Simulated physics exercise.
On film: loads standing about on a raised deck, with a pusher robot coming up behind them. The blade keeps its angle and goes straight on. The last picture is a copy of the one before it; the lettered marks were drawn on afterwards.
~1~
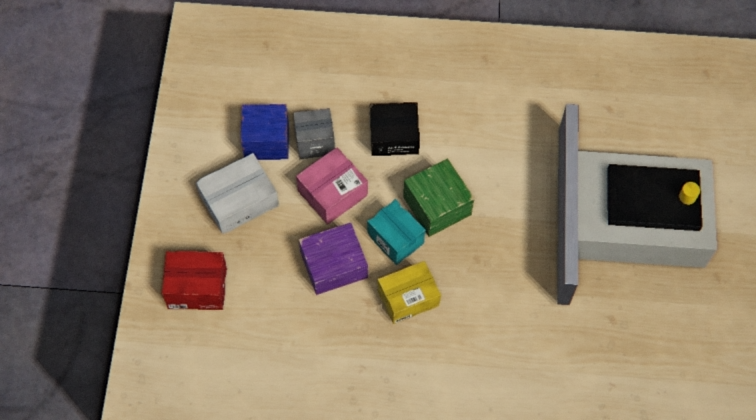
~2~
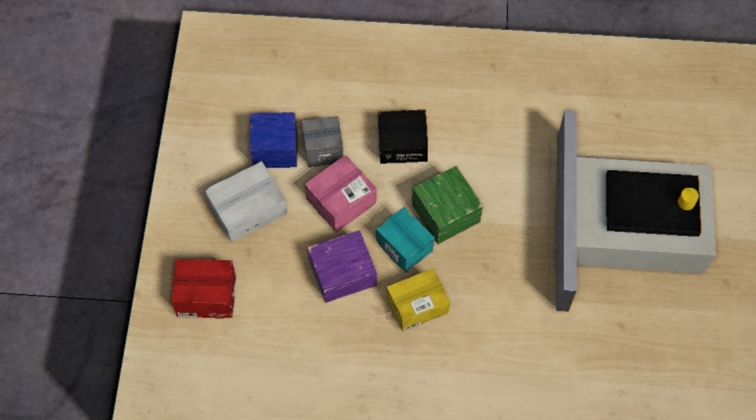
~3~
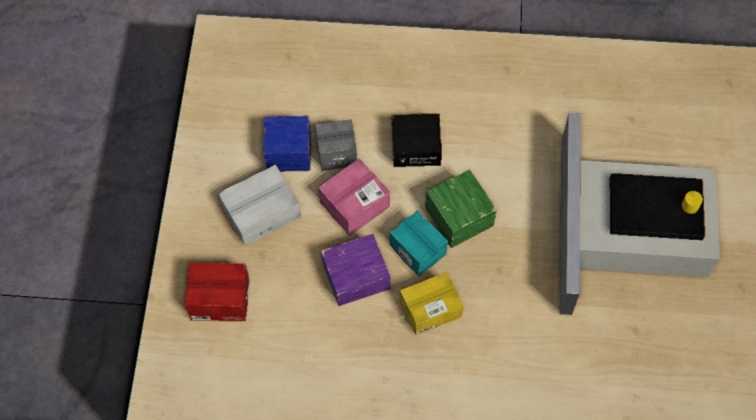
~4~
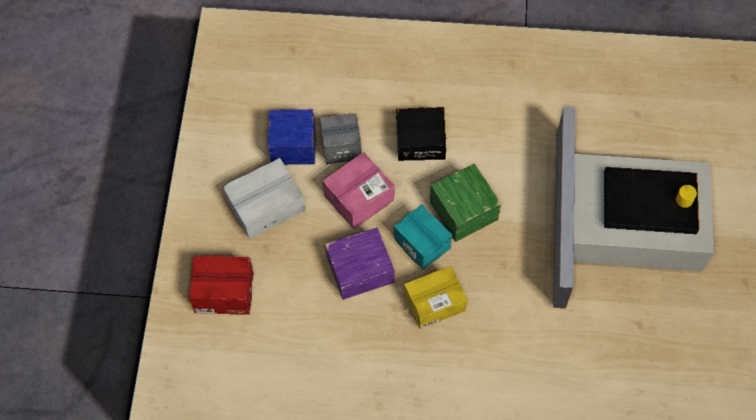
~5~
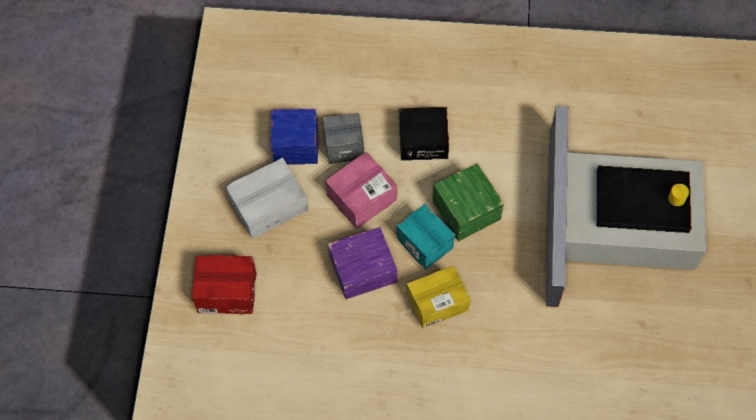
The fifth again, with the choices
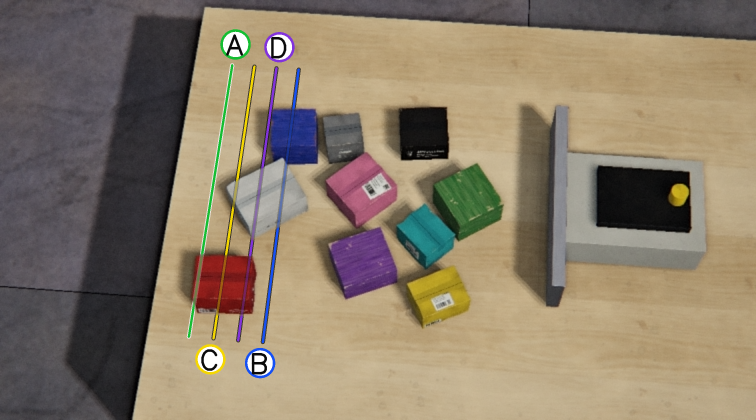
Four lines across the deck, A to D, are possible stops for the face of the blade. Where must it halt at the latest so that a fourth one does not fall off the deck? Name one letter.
No fourth one falls up to D.
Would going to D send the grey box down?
By then, no.
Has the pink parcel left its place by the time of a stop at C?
Yes.
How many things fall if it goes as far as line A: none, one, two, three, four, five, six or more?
Five.
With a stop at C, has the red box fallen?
Yes.
On the copy, A at (212, 194); B at (282, 198); C at (235, 195); D at (258, 197).
On D. First, robot (526, 190); yellow parcel (411, 298); turquoise parcel (411, 241).
Then, robot (418, 183); white parcel (206, 210); blue crate (238, 132).
Finally, robot (333, 177); blue crate over the edge; pink parcel over the edge; three fallen.
By contrast, A drops five; B is within the limit but short; C drops five.
